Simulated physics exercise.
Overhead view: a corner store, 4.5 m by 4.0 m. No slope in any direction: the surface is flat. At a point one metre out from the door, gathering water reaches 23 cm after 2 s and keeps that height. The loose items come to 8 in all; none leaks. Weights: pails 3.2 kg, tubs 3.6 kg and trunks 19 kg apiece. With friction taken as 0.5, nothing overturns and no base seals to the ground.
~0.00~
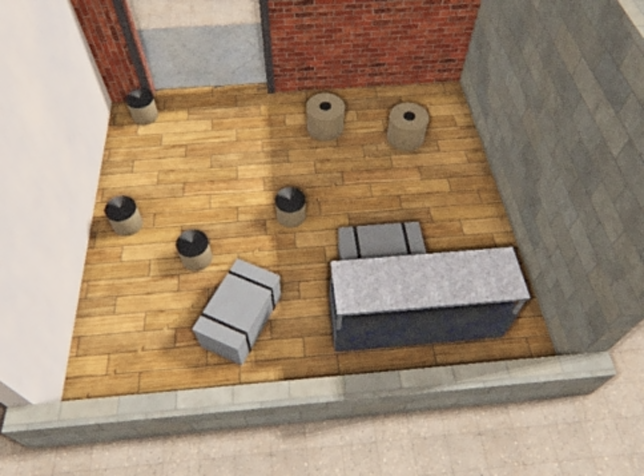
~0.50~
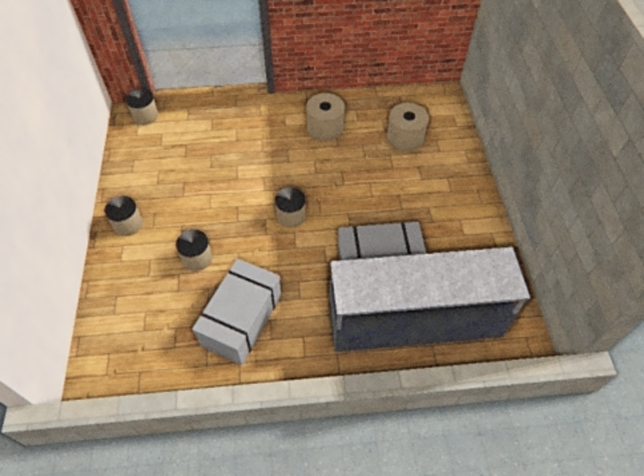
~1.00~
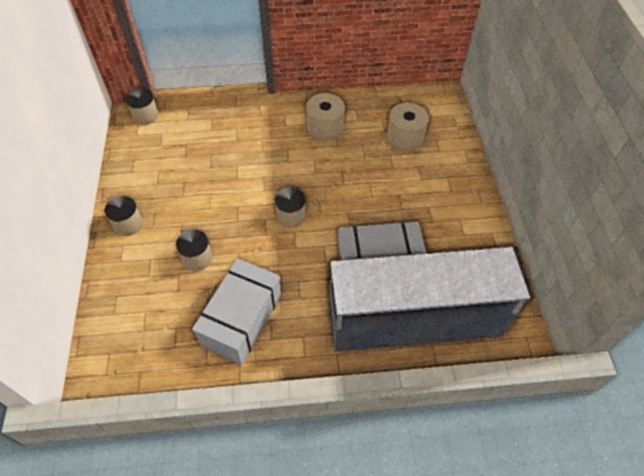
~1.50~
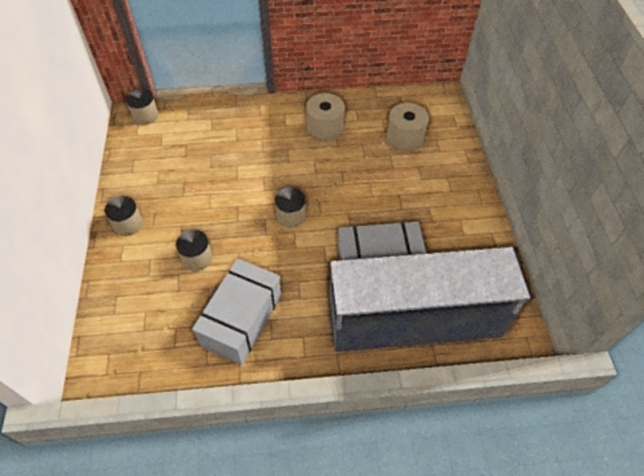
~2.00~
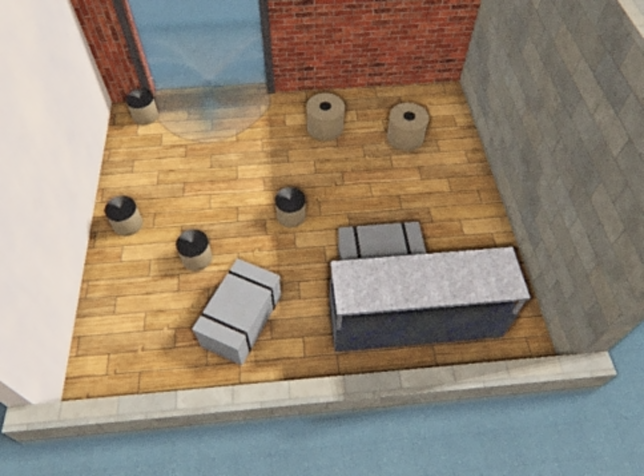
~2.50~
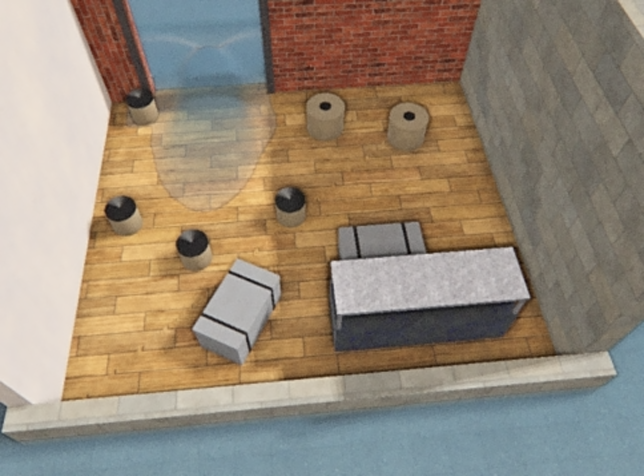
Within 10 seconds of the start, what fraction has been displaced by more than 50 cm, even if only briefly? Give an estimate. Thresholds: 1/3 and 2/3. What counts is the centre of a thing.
The shifted amount is moderate, between a third and two thirds.
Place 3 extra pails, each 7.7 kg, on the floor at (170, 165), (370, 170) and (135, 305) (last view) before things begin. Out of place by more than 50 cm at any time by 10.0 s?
The first one tops the mark, the next stays inside the mark, and the last tops the mark.
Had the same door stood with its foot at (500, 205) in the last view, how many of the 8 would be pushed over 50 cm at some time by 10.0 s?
Count: 8.
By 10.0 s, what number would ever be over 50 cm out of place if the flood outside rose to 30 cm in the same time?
Count: 7.
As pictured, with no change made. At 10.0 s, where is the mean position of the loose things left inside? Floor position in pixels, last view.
Centred roughly on (332, 213).
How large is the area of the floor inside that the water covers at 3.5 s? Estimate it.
Some 7.5 m2 of it.
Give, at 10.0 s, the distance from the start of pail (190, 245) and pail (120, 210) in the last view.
Shifts: 200 cm / 200 cm.
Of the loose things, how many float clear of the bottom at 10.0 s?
Then: 8.
After 3.5 s 0 of 8 are over 50 cm from their spots; 0 afloat.
After 4.5 s 4 of 8 are over 50 cm from their spots; 3 afloat.
After 7.0 s 5 of 8 are over 50 cm from their spots; 5 afloat.
After 10.0 s 5 of 8 are over 50 cm from their spots, and 5 have been at some point; 8 afloat.
